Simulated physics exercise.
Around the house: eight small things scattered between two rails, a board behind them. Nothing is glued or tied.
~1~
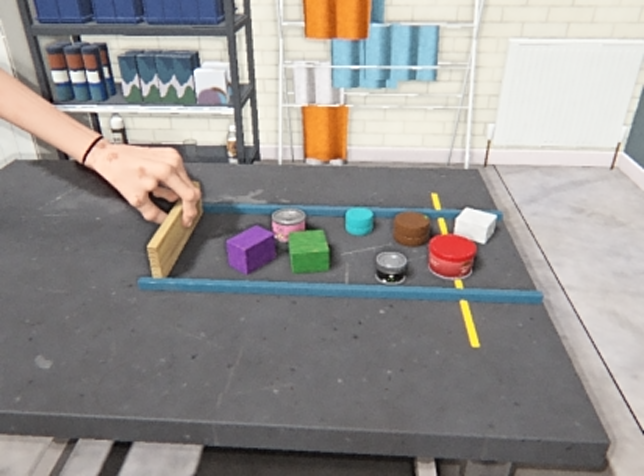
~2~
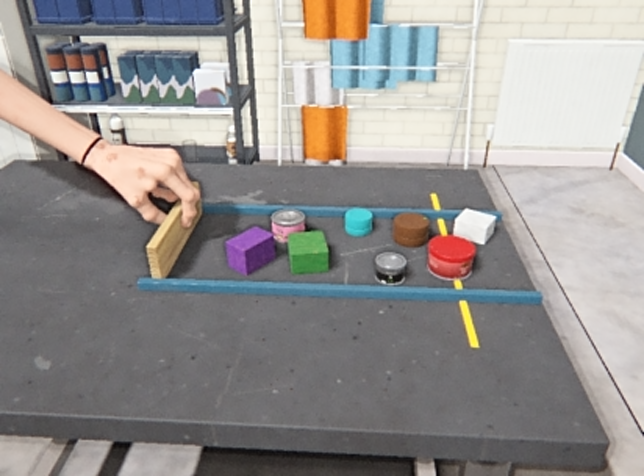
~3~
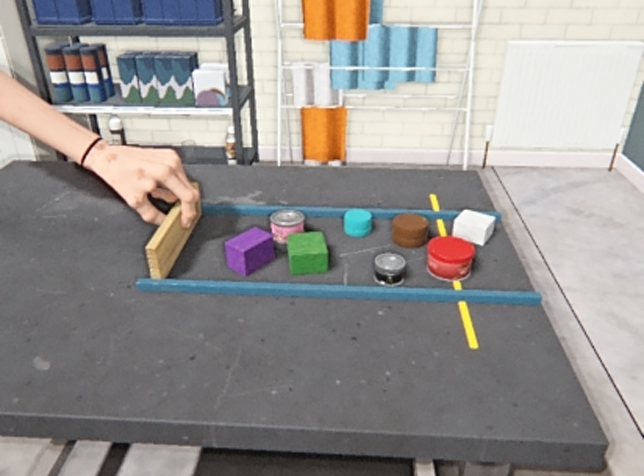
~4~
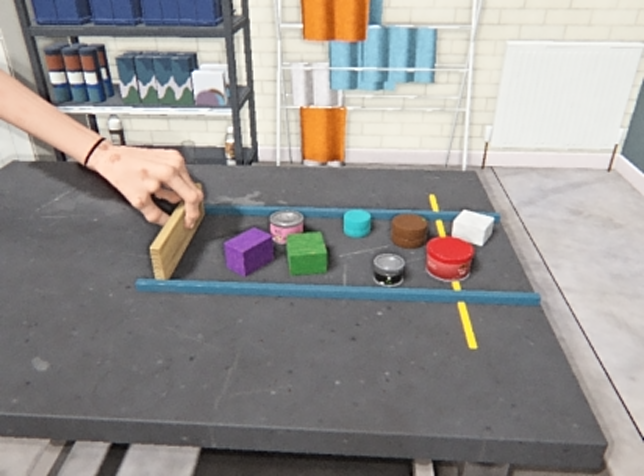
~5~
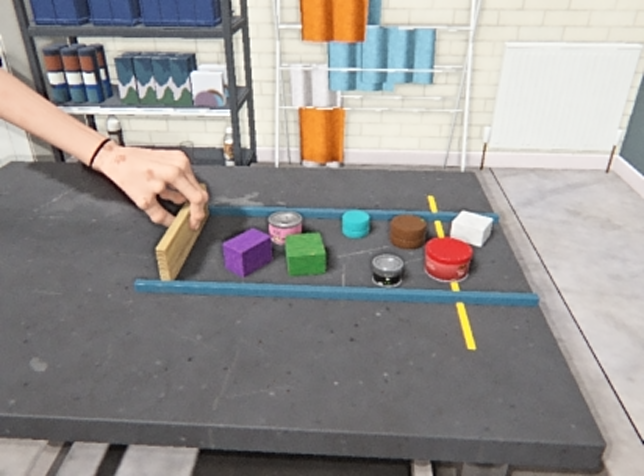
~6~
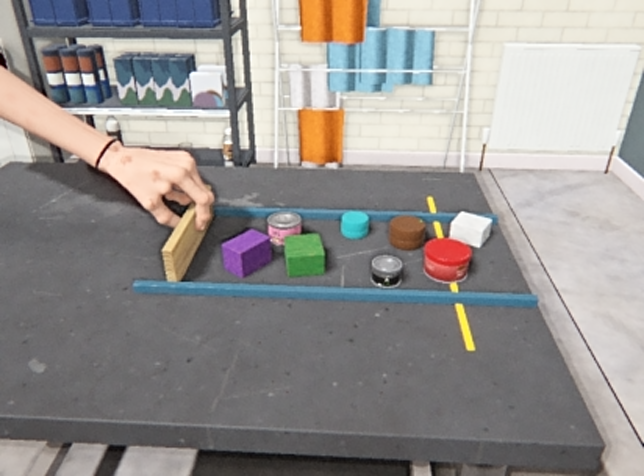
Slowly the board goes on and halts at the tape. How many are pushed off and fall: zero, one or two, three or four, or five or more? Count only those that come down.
In the end the number that fall off is one or two.
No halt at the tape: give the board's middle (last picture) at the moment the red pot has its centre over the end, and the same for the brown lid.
Its middle is around (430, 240) and around (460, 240).
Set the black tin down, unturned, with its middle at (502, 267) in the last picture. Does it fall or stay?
From there it goes over.
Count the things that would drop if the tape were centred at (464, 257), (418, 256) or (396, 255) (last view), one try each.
Try by try, 1, 0 and 0.
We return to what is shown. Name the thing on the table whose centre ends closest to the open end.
It is the white block.
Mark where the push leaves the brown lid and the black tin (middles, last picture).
The brown lid stops around (495, 238); the black tin around (471, 282).
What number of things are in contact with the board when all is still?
The number is 4.
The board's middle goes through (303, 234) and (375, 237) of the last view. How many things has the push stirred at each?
The counts are 3 and 7.
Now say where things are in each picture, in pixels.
White block (475, 226); red pot (451, 257); brown lid (412, 229); board (179, 227); tape (450, 253), in the first frame.
Red pot (451, 258); black tin (390, 269), in the second frame.
Brown lid (410, 231); board (177, 229), in the third frame.
White block (473, 227); purple block (250, 252), in the fourth frame.
Red pot (448, 260); pink tin (286, 228), in the fifth frame.
White block (471, 229); red pot (447, 261); brown lid (407, 233); board (191, 231); tape (446, 256), in the sixth frame.
Early on, none off yet; white block at rest near (471, 229); red pot at rest near (447, 261); brown lid at rest near (407, 233).
A while later, none off yet; white block at rest near (471, 229); red pot moving near (456, 261); brown lid travelled a little near (418, 233).
Finally, the number that fall off is one or two; lost, red pot.
